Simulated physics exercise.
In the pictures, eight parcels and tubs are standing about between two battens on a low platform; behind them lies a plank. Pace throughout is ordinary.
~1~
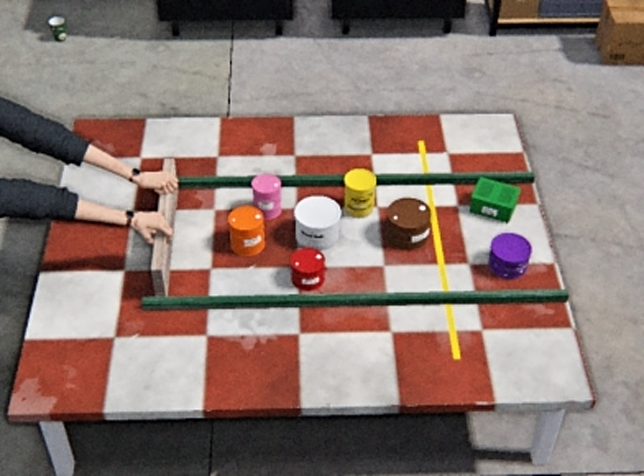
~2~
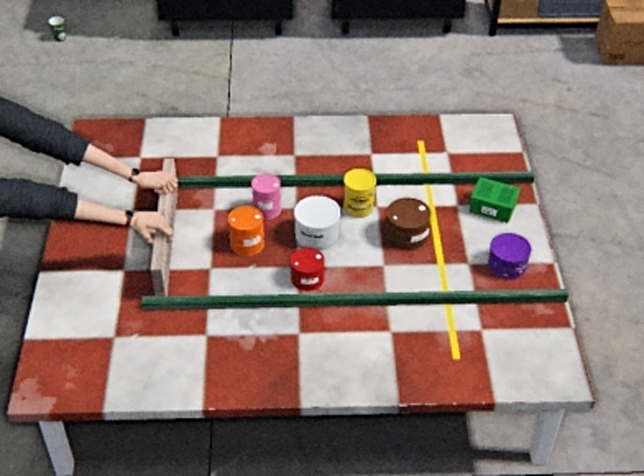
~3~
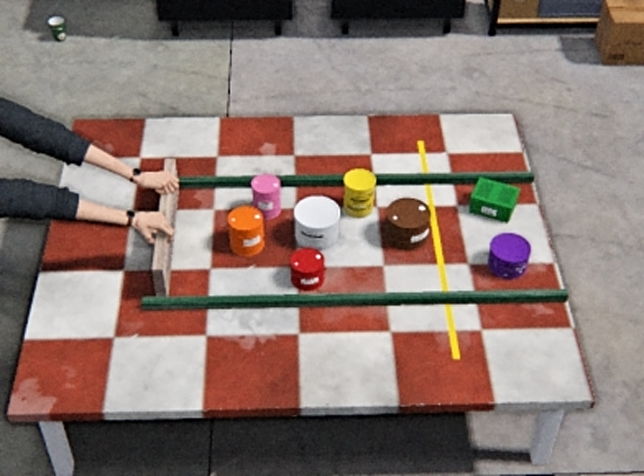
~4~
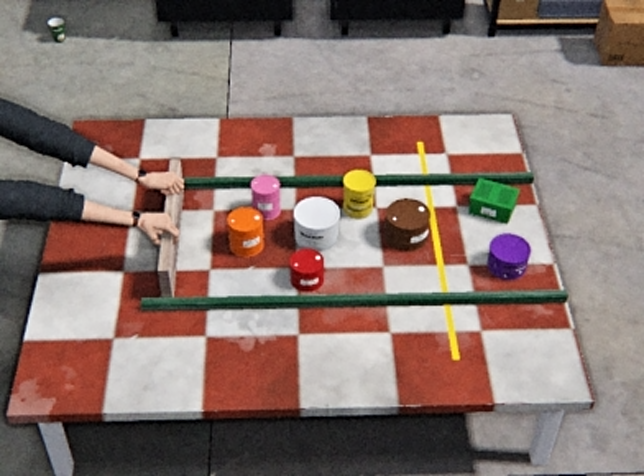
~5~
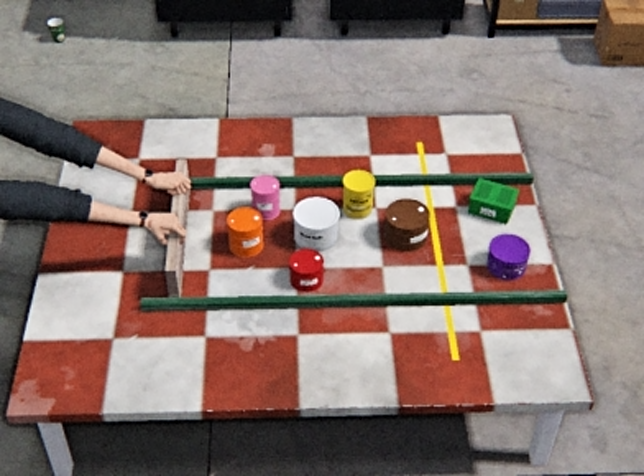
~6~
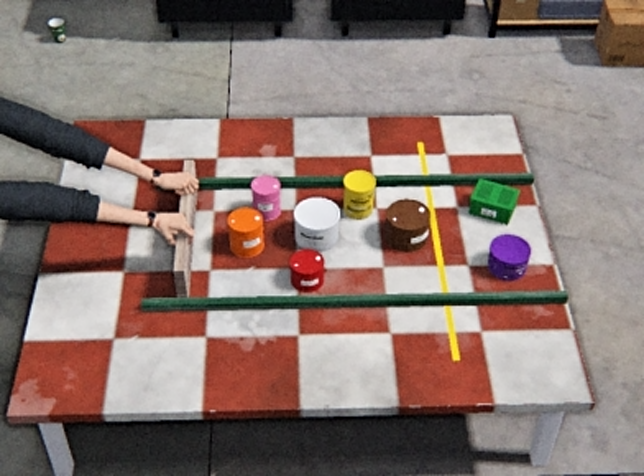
A plank, held by two hands reaching in from the left, slides a short way right between two green battens on a checkered platform, while the eight colourful tubs and containers ahead of it stay in place.
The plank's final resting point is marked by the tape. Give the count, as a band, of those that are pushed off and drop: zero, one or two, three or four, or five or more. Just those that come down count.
Those that drop number zero.
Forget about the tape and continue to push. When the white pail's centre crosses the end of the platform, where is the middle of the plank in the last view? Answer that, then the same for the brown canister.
Near (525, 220), then near (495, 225).
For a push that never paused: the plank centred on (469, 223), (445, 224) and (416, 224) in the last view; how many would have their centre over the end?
Past the end: 0, 0 and 0.
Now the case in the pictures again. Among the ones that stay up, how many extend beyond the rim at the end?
That would be 0.
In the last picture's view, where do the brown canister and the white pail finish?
In the last picture the brown canister sits at (494, 230) while the white pail sits at (456, 211).
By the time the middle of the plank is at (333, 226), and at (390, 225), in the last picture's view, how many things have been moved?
Counts: 6 / 6.
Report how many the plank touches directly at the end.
Contact count: 4.
Soon after, none off yet; purple pail at rest near (509, 258); green tote at rest near (494, 202); brown canister at rest near (407, 226).
Then, none off yet; purple pail at rest near (509, 258); green tote at rest near (494, 202); brown canister moved a little near (424, 224).
Further on, none off yet; purple pail at rest near (509, 258); green tote at rest near (494, 202); brown canister moved about its own width near (453, 226).
At rest, the number that fall off is zero.
